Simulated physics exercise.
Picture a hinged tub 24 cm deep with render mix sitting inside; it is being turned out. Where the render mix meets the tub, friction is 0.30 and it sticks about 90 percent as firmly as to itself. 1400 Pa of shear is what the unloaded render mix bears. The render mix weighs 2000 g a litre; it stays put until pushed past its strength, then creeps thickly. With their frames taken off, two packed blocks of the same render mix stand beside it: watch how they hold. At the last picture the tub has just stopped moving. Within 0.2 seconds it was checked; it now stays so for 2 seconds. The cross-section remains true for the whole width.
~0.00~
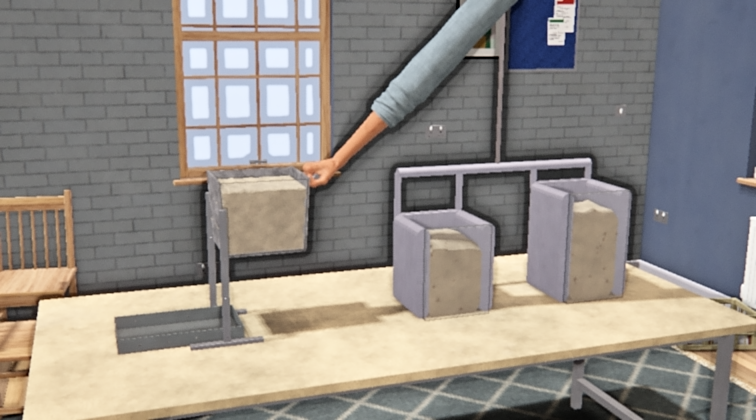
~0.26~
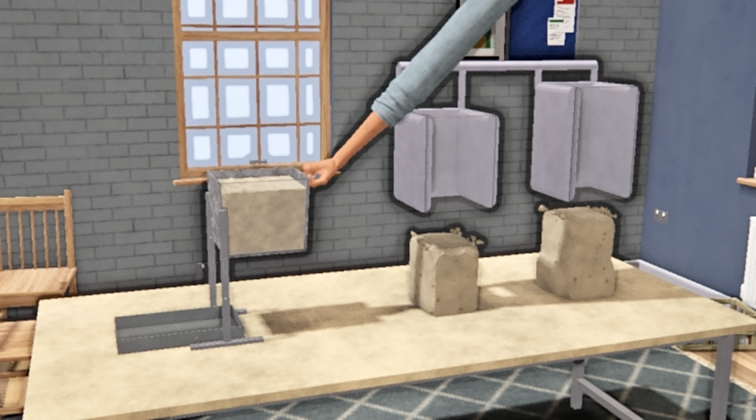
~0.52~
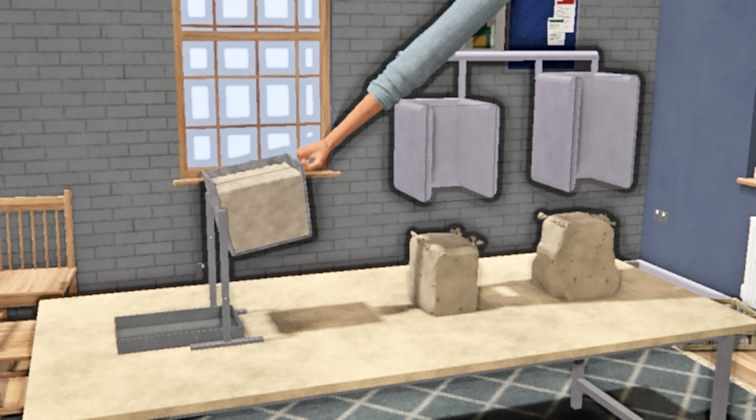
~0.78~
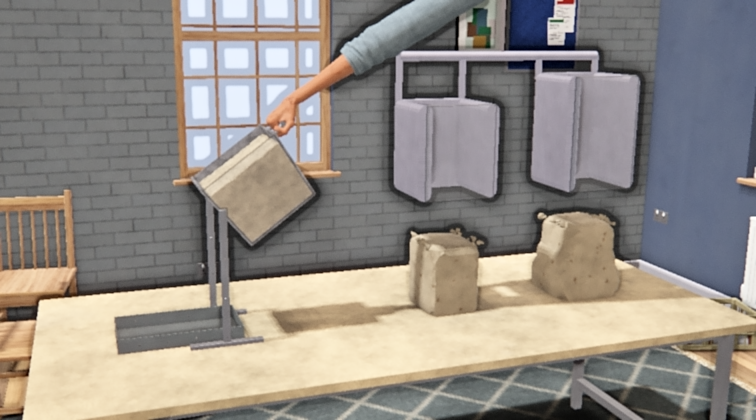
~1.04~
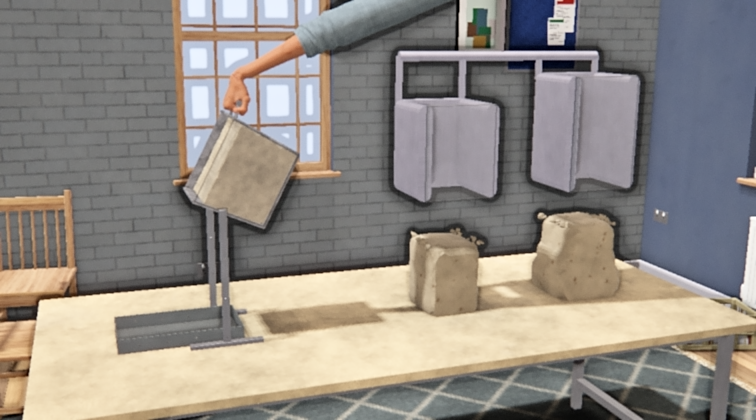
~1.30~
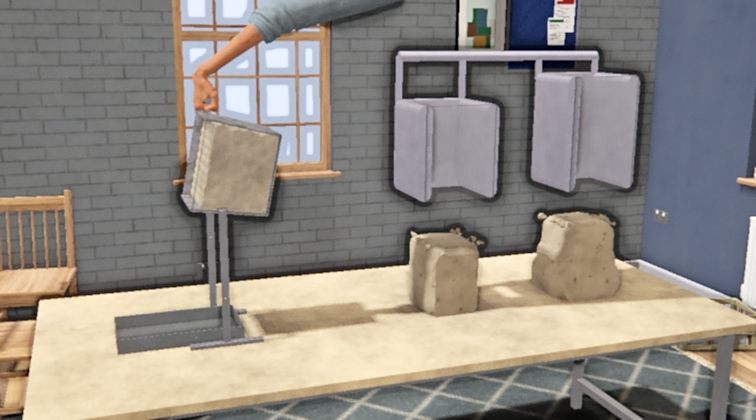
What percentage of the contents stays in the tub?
Near 100 %.
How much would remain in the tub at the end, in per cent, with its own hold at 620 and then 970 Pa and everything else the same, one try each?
About 70 % first, about 100 % second.
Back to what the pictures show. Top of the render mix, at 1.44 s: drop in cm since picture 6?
Roughly 0 cm.
After 1.44 s, the tub is at 79 degrees and holds 100 %.
After 1.61 s, the tub is at 79 degrees and holds 100 %.
After 1.78 s, the tub is at 79 degrees and holds 100 %.
After 1.95 s, the tub is at 79 degrees and holds 100 %.
After 3.30 s, at the end, the tub is at 79 degrees and holds 100 %.
